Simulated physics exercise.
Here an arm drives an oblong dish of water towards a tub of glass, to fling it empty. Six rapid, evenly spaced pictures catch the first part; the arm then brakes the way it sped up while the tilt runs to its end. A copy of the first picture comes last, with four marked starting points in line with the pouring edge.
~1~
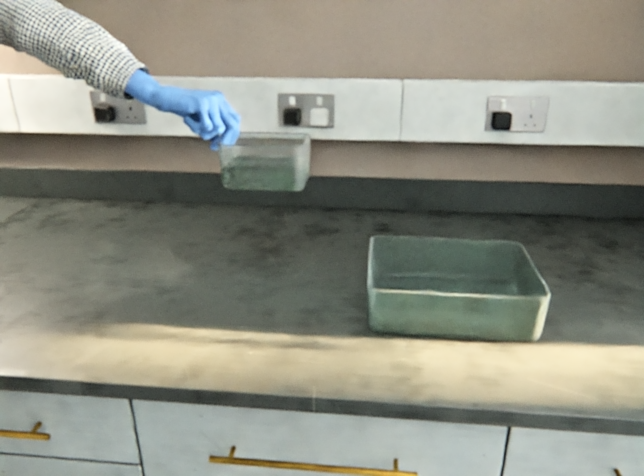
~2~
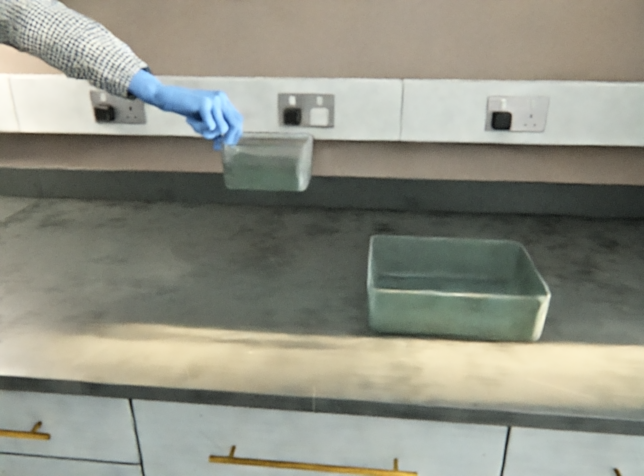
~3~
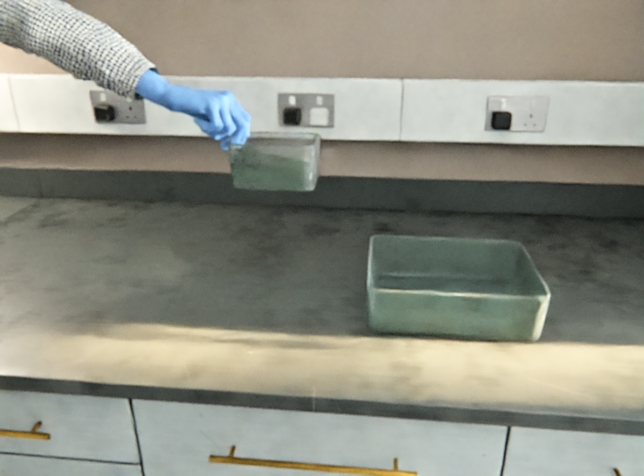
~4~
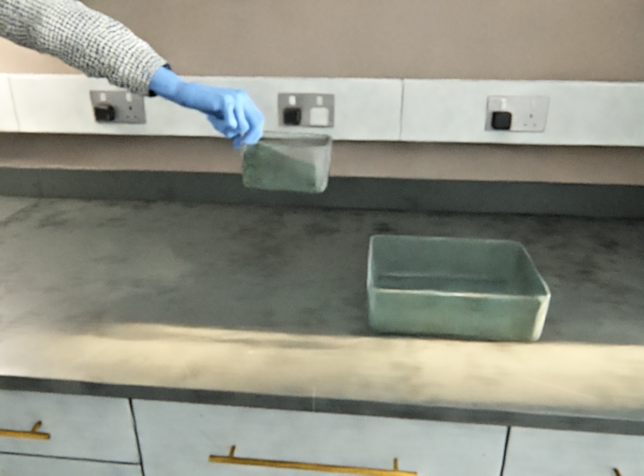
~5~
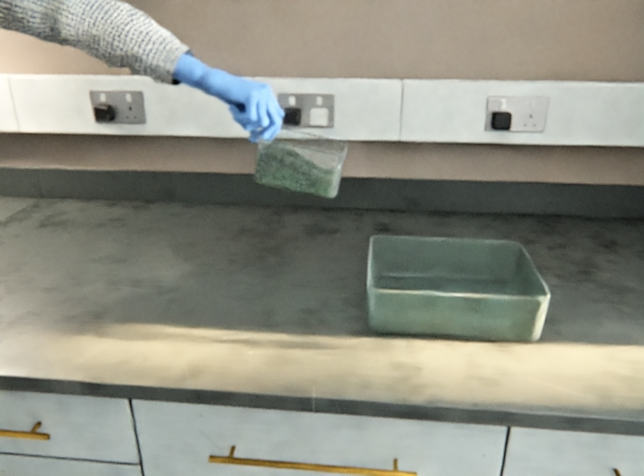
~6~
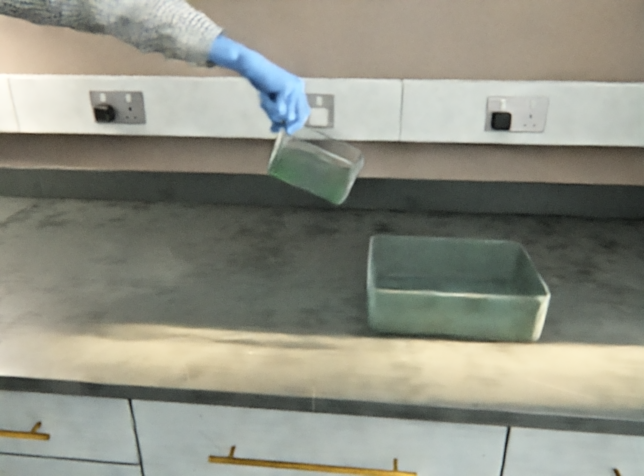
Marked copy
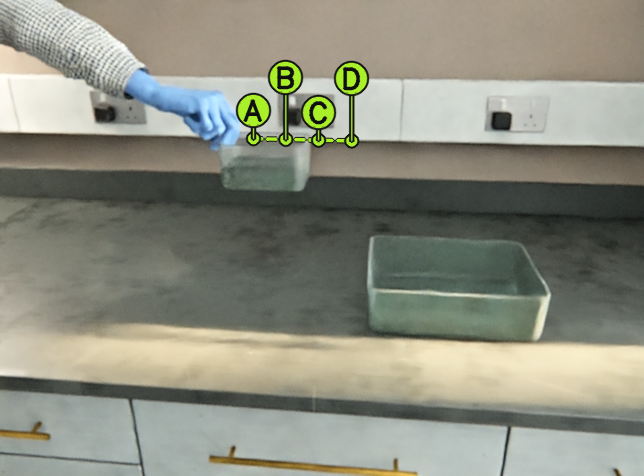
The clip shows a blue-gloved hand holding a small clear container of greenish contents above a grey counter with a larger glass tub on it. The arm moves the container rightward, slowly at first, then tilts its right side downward.
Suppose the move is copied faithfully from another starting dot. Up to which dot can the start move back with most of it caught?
Take A.
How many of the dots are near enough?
All of them.
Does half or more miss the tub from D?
No.
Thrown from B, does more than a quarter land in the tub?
Yes.
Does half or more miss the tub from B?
No, that is safe.
On the marked copy, A at (253, 138); B at (285, 139); C at (318, 140); D at (351, 140).
With A, about 64 % lands in the tub, 29 % falls short and 7 % goes beside or beyond.
With B, about 78 % lands in the tub, 11 % falls short and 11 % goes beside or beyond.
With C, about 80 % lands in the tub, 6 % falls short and 15 % goes beside or beyond.
With D, about 89 % lands in the tub, 4 % falls short and 7 % goes beside or beyond.
